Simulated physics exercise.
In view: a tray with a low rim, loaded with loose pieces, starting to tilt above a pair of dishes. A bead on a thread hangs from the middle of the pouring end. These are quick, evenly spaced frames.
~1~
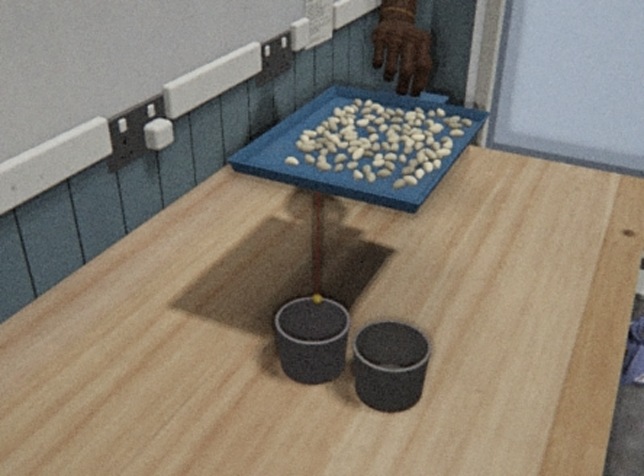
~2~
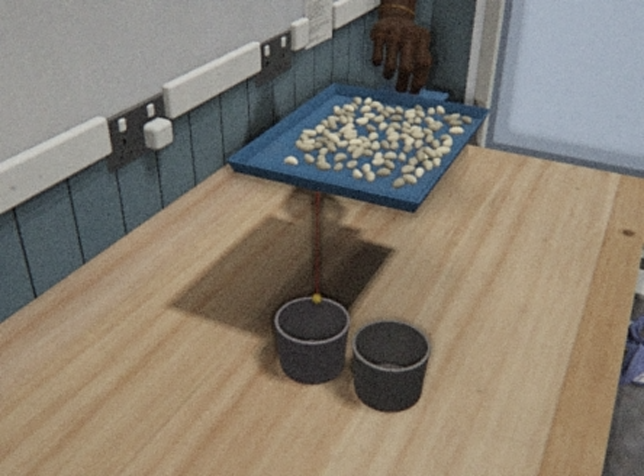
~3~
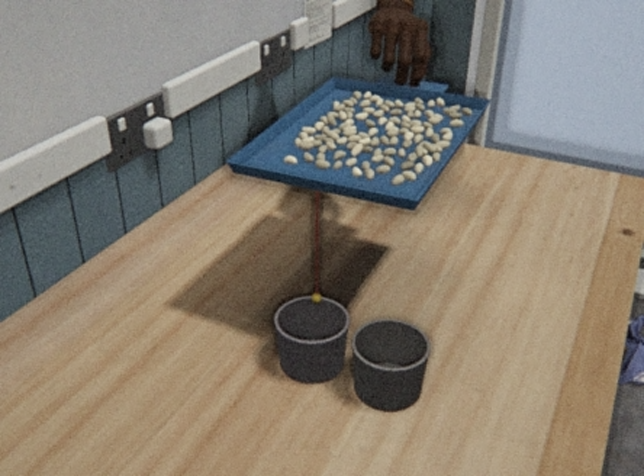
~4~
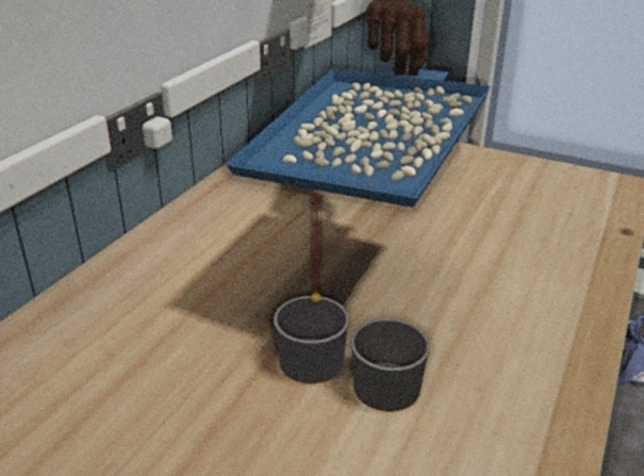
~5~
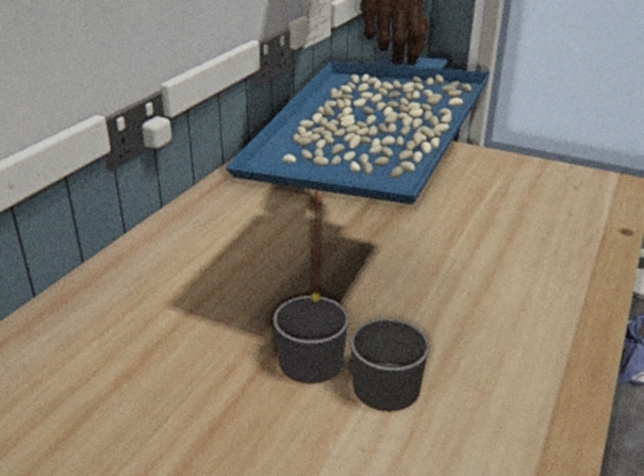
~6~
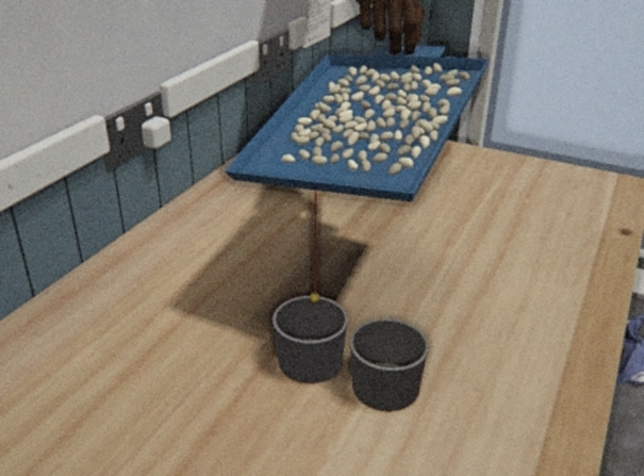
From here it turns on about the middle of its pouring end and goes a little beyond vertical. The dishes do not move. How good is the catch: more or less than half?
The two hold less than half of the load.
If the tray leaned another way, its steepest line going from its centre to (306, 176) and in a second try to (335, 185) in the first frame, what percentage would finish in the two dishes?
The first gives 20 %, the second 30 %.
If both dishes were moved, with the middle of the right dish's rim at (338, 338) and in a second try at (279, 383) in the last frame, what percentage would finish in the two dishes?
The first gives 30 %, the second 0 %.
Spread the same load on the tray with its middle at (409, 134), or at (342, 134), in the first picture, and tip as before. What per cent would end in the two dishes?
In turn 10 and 0 in a hundred.
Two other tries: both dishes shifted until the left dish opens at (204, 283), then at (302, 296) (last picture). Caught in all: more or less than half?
One: The larger part. Two: The smaller part.
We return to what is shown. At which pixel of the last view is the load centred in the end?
Roughly at (230, 332).
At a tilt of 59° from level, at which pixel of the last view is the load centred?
Around (273, 168).
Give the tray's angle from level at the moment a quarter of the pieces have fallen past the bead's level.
At some 75 degrees.
Soon, tray tipped steeply; most on the tray; a small part outside both; a small part in the air.
A while on, tray tipped right over; about a quarter on the tray; a stray few in the left dish; about half outside both; about a quarter in the air.
Towards the end, tray tipped past a quarter turn; a small part in the left dish; nearly all outside both.
Finally, tray tipped past a quarter turn; none in the right dish; a small part in the left dish; nearly all outside both.
